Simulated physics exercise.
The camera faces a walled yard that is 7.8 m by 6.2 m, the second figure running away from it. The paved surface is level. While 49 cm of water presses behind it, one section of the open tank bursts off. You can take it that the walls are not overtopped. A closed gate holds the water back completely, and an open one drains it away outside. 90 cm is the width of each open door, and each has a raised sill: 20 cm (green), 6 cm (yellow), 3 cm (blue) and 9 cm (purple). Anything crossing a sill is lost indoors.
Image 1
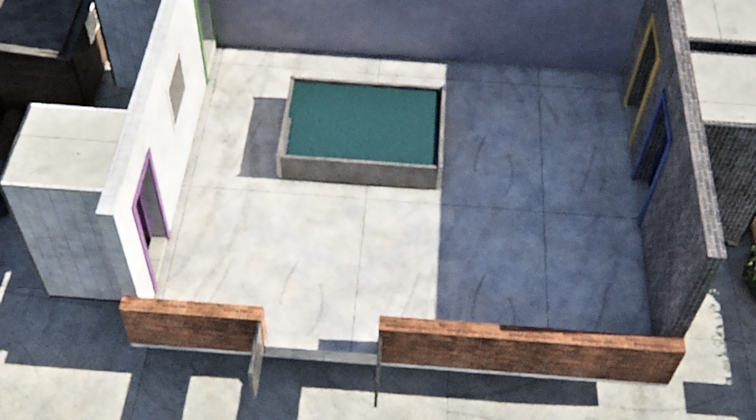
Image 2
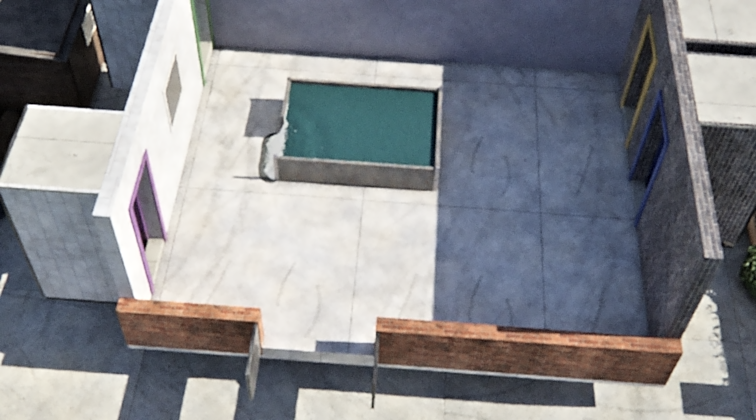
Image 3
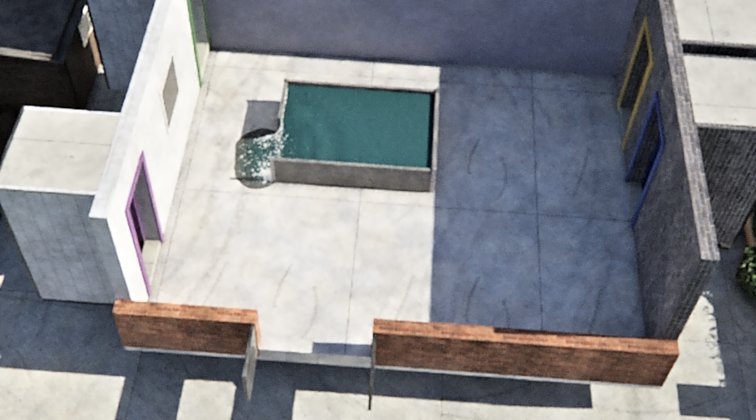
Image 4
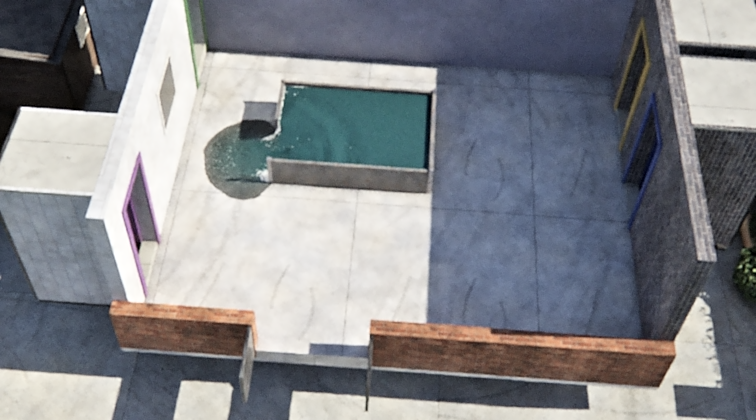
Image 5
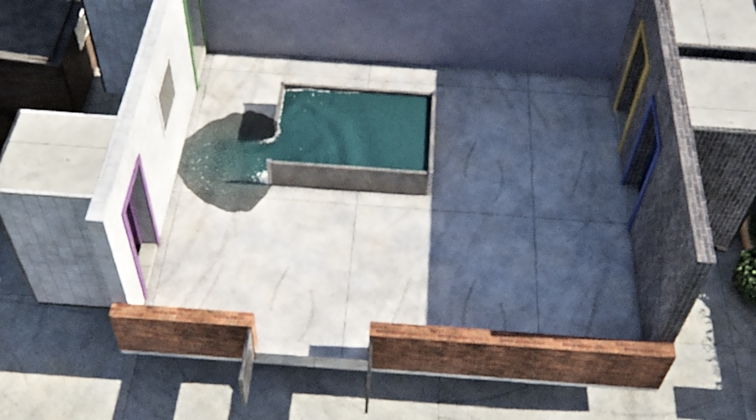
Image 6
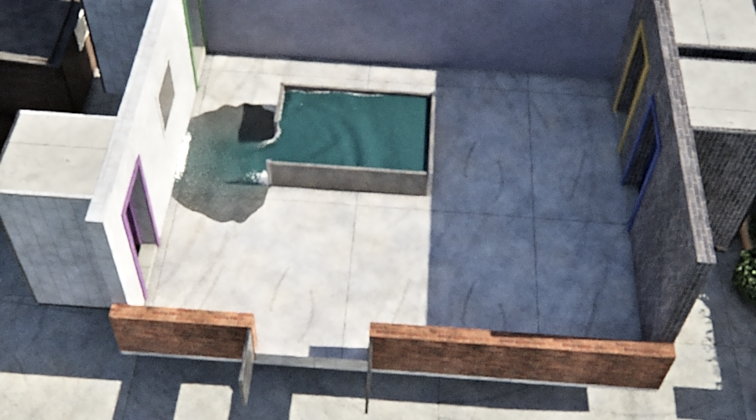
Teal water bursts through the broken left side of a rectangular open tank and spreads leftward across the pale paving in a widening, darker rounded pool, while the view shifts very slightly. The walled yard is seen from high above, its right part in shadow. A purple-framed opening stands left, yellow and blue ones right, and low brick walls in front.
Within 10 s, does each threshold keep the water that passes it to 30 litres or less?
The green door does; the yellow door does; the blue door does; the purple door does.
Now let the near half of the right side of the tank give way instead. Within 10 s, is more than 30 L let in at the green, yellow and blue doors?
Green door doesn't reach it, yellow door surpasses it, blue door surpasses it.
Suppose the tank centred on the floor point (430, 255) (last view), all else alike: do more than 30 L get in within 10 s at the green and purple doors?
Well, green ends up inside the mark and purple ends up beyond the mark.
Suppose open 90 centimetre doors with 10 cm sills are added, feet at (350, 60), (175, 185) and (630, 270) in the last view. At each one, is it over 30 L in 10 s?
In that order: Short of it, beyond it, short of it.
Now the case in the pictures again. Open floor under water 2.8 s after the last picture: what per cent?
Around 30 per cent.
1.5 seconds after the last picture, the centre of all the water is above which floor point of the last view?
The water's centre is around (302, 155).
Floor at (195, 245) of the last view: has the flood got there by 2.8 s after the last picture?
Looks like it's submerged.
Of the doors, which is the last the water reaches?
Result: Blue door.
Then, 0.7 s after the last picture water covers 10 % of the floor and is deepest (29 cm) near (180, 161); green door not reached, yellow door not reached, blue door not reached, purple door not reached.
Then, 1.5 s after the last picture water covers 15 % of the floor and is deepest (30 cm) near (180, 161); green door 6 cm at the sill, 0 L in, yellow door not reached, blue door not reached, purple door 10 cm at the sill, 0 L in.
Then, 2.8 s after the last picture water covers 30 % of the floor and is deepest (24 cm) near (180, 161); green door 12 cm at the sill, 0 L in, yellow door not reached, blue door not reached, purple door 9 cm at the sill, 1 L in.
Then, 5.3 s after the last picture water covers 60 % of the floor and is deepest (17 cm) near (178, 169); green door 11 cm at the sill, 1 L in, yellow door not reached, blue door not reached, purple door 9 cm at the sill, 3 L in.
Then, 9.3 s after the last picture water covers 95 % of the floor and is deepest (11 cm) near (180, 161); green door 8 cm at the sill, 1 L in, yellow door 7 cm at the sill, 1 L in, blue door 6 cm at the sill, 0 L in, purple door 7 cm at the sill, 8 L in.
